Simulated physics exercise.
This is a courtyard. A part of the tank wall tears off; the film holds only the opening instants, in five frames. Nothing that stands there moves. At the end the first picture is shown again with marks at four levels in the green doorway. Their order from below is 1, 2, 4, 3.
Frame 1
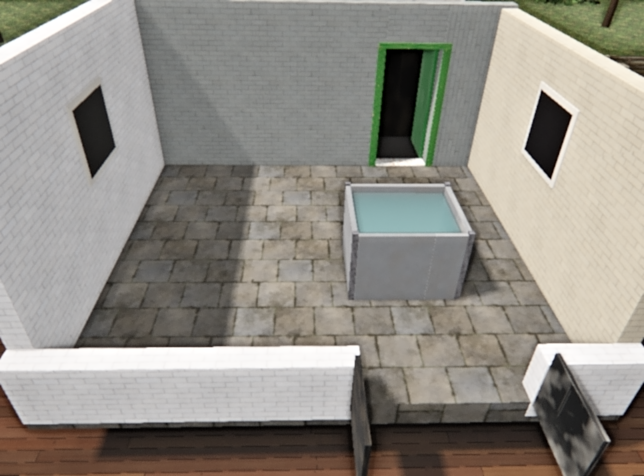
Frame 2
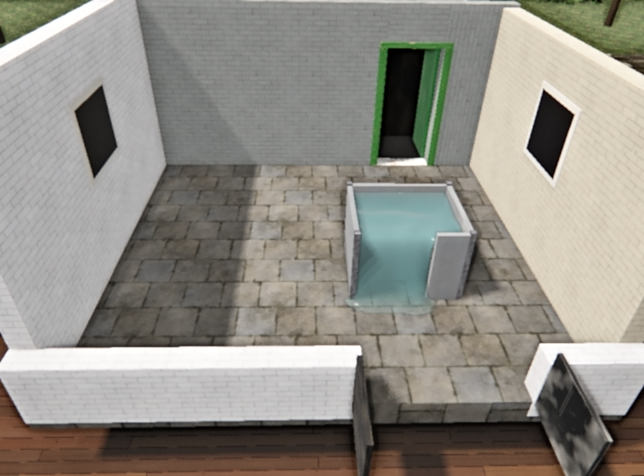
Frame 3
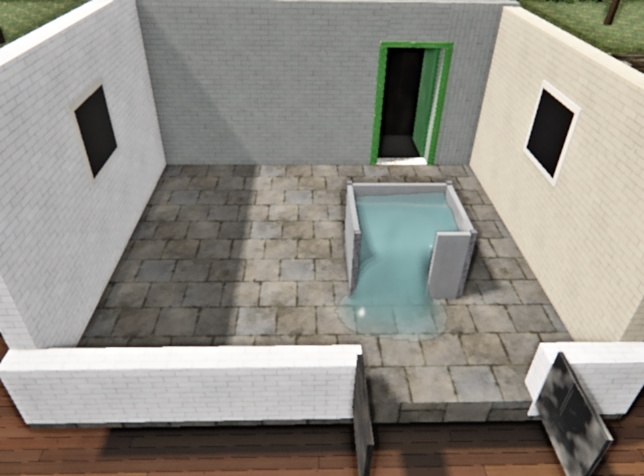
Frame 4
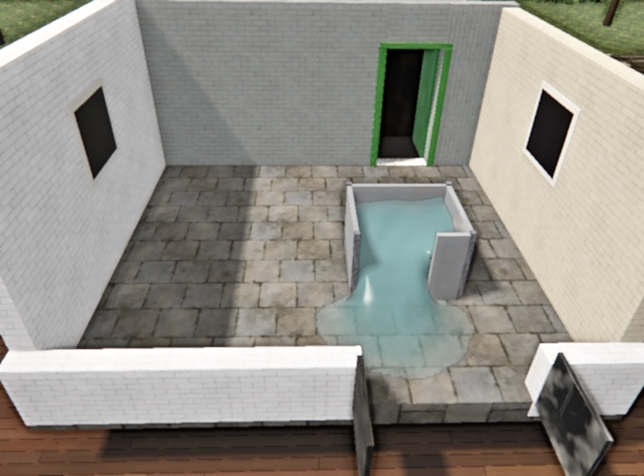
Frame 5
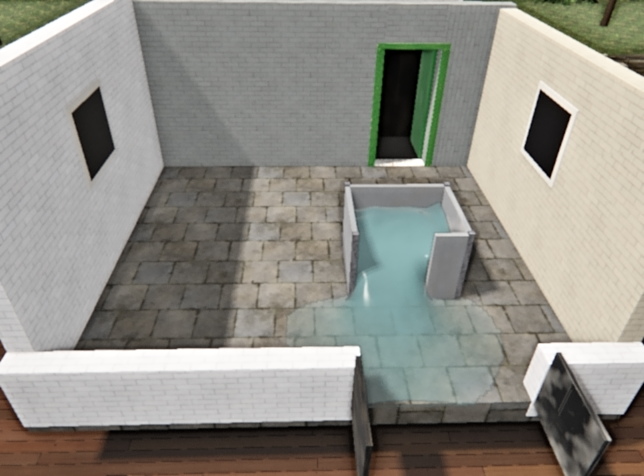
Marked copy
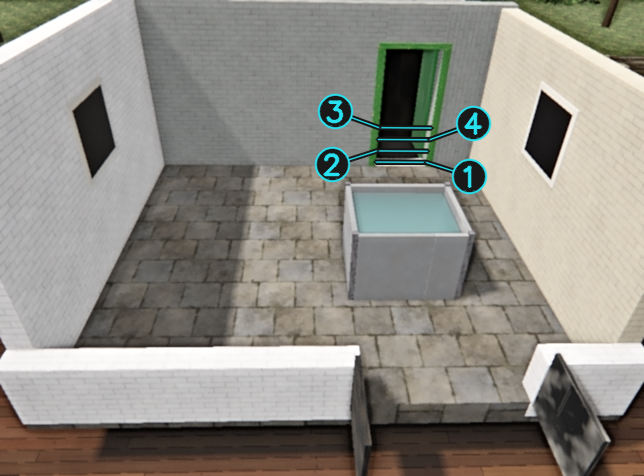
A courtyard tank opens at the front and water pours out, spreading across the stone floor.
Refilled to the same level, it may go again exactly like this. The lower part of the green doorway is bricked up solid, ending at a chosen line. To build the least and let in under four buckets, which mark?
Choose 1.
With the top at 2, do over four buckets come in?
No.
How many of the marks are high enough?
All of the four.
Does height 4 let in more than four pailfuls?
No.
On the marked copy, 1 at (400, 162); 2 at (402, 151); 3 at (405, 127); 4 at (403, 139); from the bottom up 1, 2, 4, 3.
Choosing 1, nothing gets over.
Choosing 2, nothing gets over.
Choosing 3, nothing gets over.
Choosing 4, nothing gets over.
